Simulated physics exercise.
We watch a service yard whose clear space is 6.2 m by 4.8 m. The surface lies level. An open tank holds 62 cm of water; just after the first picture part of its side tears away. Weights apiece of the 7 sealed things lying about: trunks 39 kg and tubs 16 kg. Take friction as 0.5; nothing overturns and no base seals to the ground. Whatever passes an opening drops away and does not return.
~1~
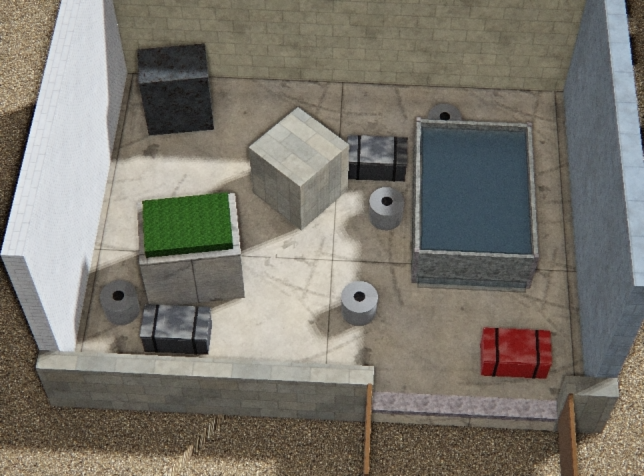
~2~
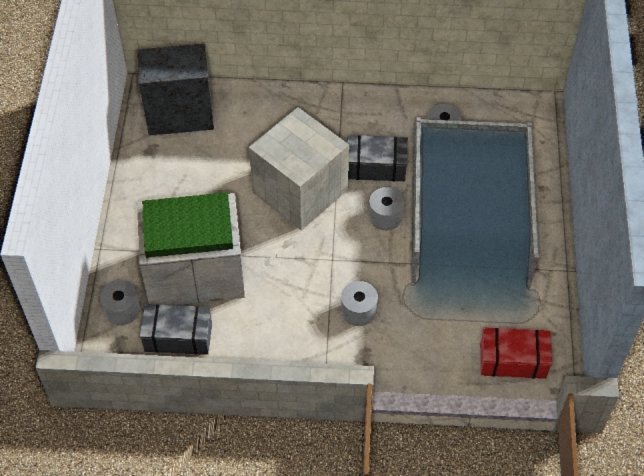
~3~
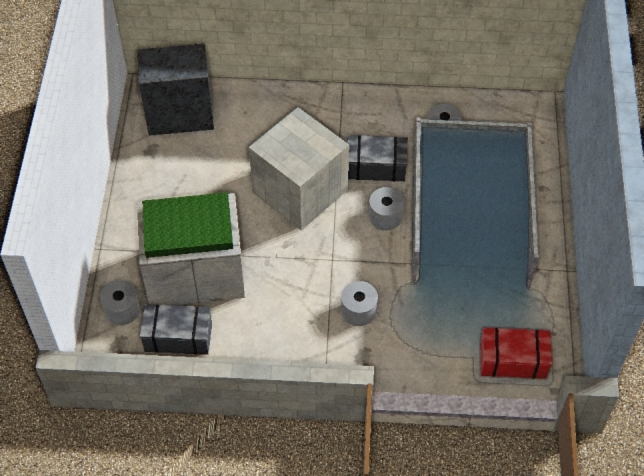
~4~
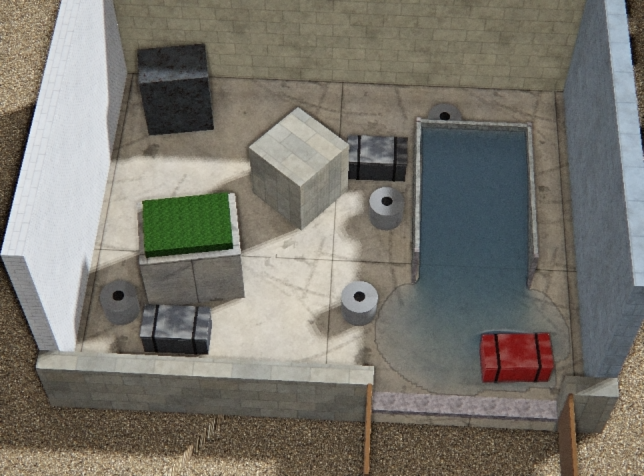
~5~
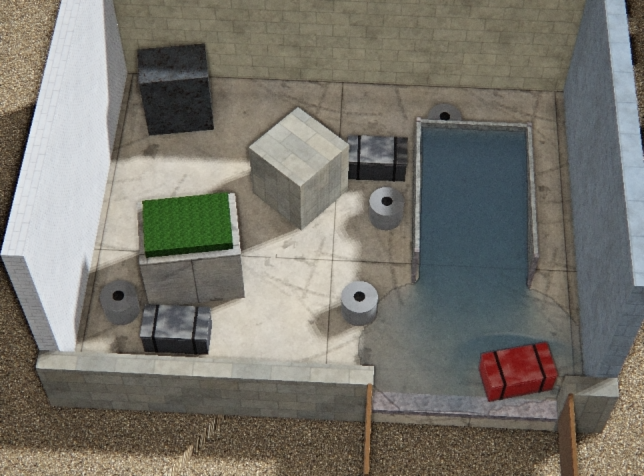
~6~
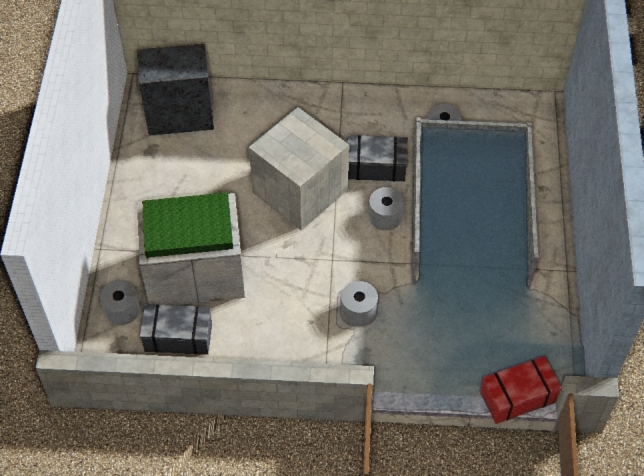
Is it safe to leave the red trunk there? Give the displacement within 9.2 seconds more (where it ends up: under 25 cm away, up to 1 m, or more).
Red trunk ends far away.
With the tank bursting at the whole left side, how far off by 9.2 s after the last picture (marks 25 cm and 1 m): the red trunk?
In that case the red trunk holds its place.
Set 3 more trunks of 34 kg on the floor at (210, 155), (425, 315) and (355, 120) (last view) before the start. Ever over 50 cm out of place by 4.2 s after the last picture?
In turn: Short of it, over, less.
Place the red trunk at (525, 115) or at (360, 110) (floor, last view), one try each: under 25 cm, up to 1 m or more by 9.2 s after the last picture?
In turn: It barely shifts; it stays put.
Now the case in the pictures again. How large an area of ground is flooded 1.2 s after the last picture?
Roughly 9.0 m2.
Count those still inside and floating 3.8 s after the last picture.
I count 0.
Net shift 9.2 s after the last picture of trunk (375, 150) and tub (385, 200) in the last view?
In that order: 0 cm, 0 cm.
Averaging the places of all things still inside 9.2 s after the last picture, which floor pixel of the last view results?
Near (315, 243).
Then, 1.2 s after the last picture the red trunk has gone out; 1 of 7 are out; 0 afloat.
Then, 3.8 s after the last picture the red trunk has gone out; 1 of 7 are out; 0 afloat.
Then, 6.2 s after the last picture the red trunk has gone out; 1 of 7 are out; 0 afloat.
Then, 9.2 s after the last picture the red trunk has gone out; 1 of 7 are out; 0 afloat.
